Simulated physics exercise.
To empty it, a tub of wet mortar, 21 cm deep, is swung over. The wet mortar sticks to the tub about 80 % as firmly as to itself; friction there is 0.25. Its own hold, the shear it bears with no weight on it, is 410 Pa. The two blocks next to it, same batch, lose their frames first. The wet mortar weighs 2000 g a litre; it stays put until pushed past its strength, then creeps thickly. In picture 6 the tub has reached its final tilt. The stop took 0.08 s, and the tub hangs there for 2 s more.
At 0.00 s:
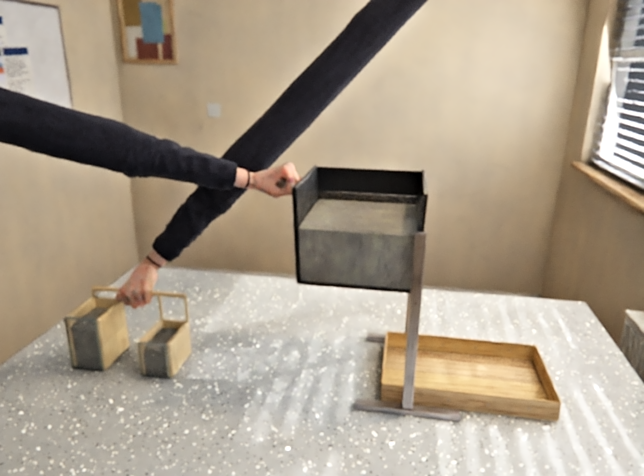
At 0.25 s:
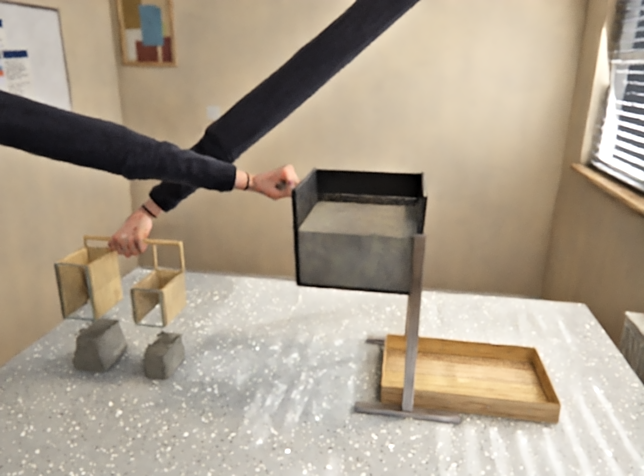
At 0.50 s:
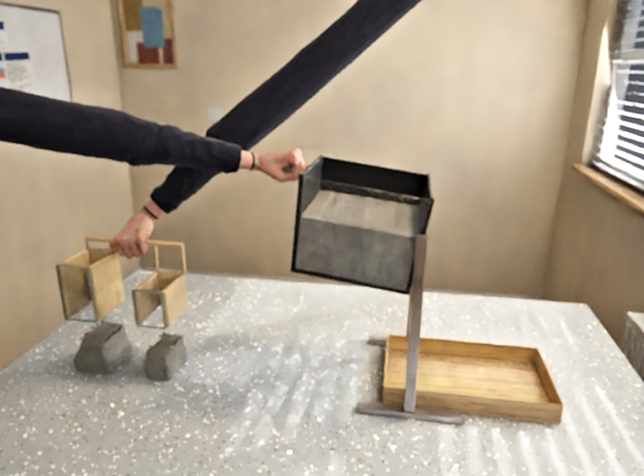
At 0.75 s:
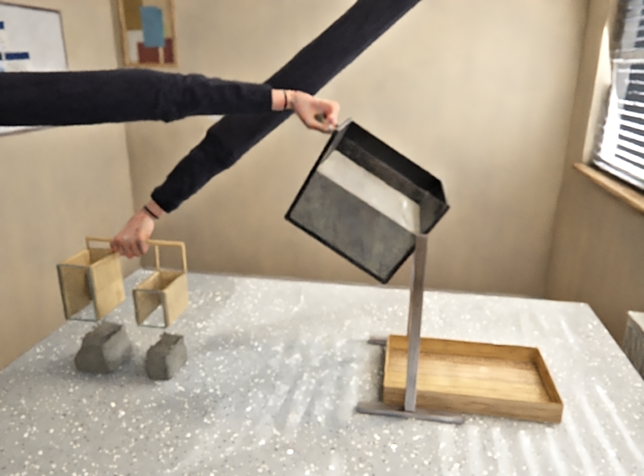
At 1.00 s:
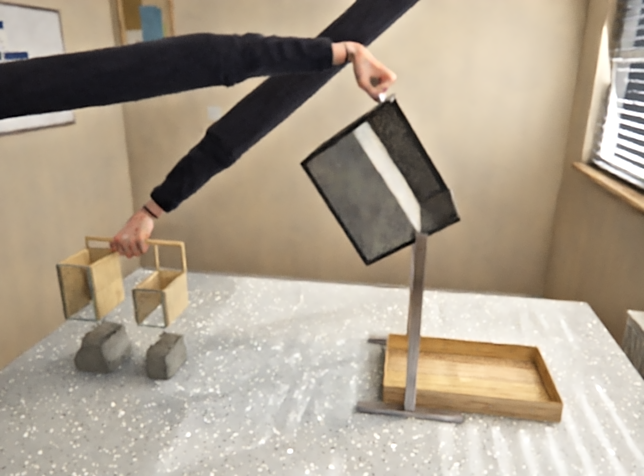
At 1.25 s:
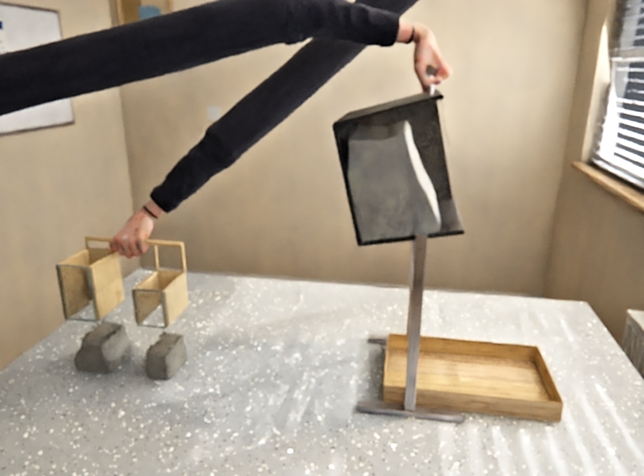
A person's hand lifted two joined wooden moulds off two grey lumps on a speckled table, then the other hand swung a dark tub of grey mortar steeply over to the right.
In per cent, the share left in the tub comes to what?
Close to 83 per cent.
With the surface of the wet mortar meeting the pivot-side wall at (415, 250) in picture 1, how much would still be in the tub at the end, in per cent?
In that case some 100 per cent.
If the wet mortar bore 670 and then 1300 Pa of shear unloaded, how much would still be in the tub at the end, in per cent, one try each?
In that order: 100 %, 100 %.
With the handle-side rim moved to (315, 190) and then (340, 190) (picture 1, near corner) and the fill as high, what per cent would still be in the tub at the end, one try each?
In that order: 100 %, 100 %.
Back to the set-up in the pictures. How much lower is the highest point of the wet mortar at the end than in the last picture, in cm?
Some 7 cm.
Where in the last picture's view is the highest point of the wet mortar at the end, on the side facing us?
At about (394, 169).
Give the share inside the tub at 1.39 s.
Near 100 %.
By 1.39 s, the tub is at 77 degrees and holds 100 %.
By 1.56 s, the tub is at 77 degrees and holds 93 %.
By 1.73 s, the tub is at 77 degrees and holds 88 %.
By 1.90 s, the tub is at 77 degrees and holds 85 %.
By 3.25 s, at the end, the tub is at 77 degrees and holds 83 %.
